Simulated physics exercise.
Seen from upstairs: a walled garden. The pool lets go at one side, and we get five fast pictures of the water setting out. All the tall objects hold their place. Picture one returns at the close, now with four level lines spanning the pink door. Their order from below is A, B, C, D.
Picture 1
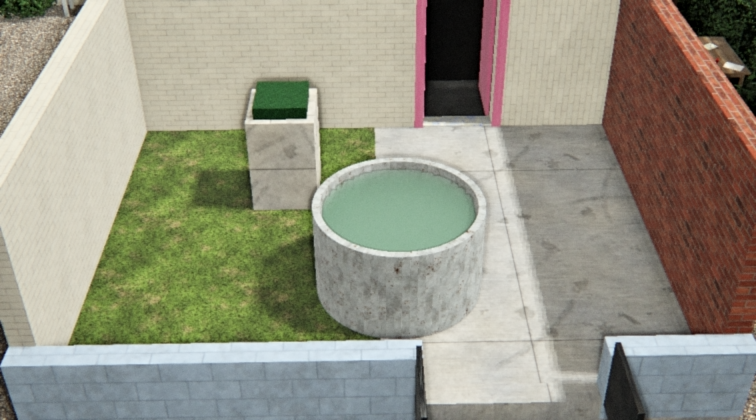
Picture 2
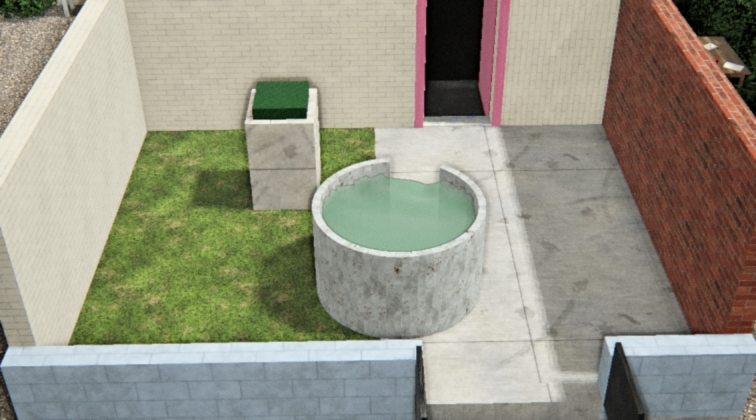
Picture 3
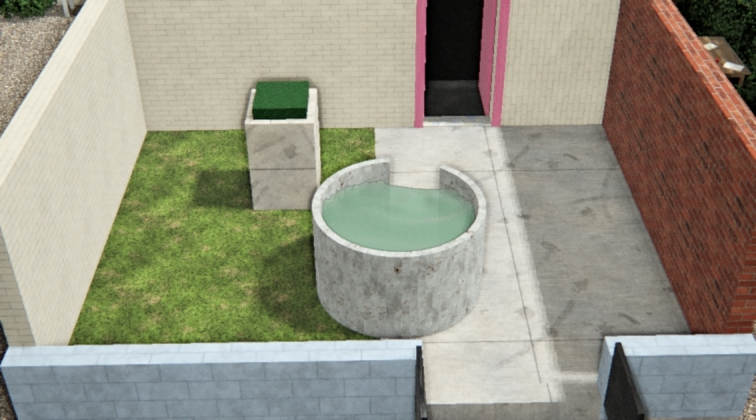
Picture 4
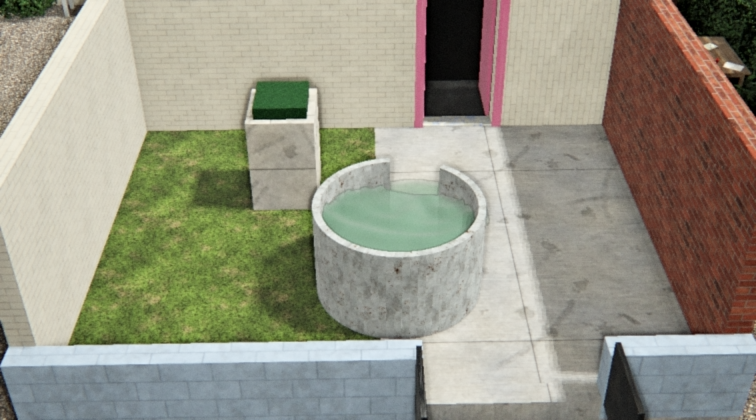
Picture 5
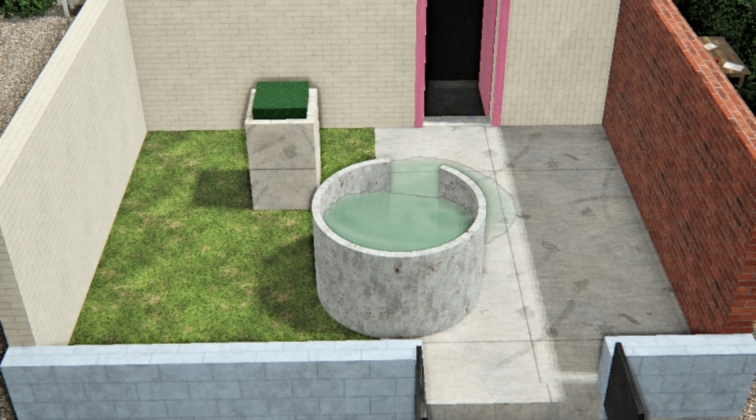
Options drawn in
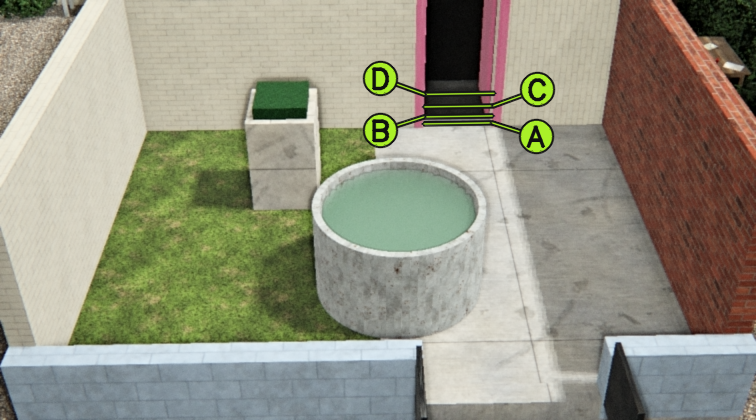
A walled garden with grass on the left and pale paving on the right is seen from above, from a camera that stays still. A round grey stone pool of green water sits near the middle, with a hedge-topped planter behind it to the left, a pink-framed doorway at the back and a red brick wall at right. A gap opens in the pool's far rim, the water level inside lowers, and a thin, clear green sheet spreads over the paving behind and to the right.
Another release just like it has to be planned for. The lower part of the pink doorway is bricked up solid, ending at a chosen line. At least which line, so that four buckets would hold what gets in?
Use line C.
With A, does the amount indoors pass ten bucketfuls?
Yes.
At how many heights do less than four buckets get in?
Two.
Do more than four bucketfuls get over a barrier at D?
No, not at all.
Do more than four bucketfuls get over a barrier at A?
Yes, that goes wrong.
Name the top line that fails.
B.
On the marked copy, A at (457, 123); B at (458, 116); C at (458, 106); D at (459, 93); from the bottom up A, B, C, D.
For line A, dozens of bucketfuls pour in.
For line B, about 9 bucketfuls get in.
For line C, a splash gets over, under a bucket.
For line D, nothing gets over.
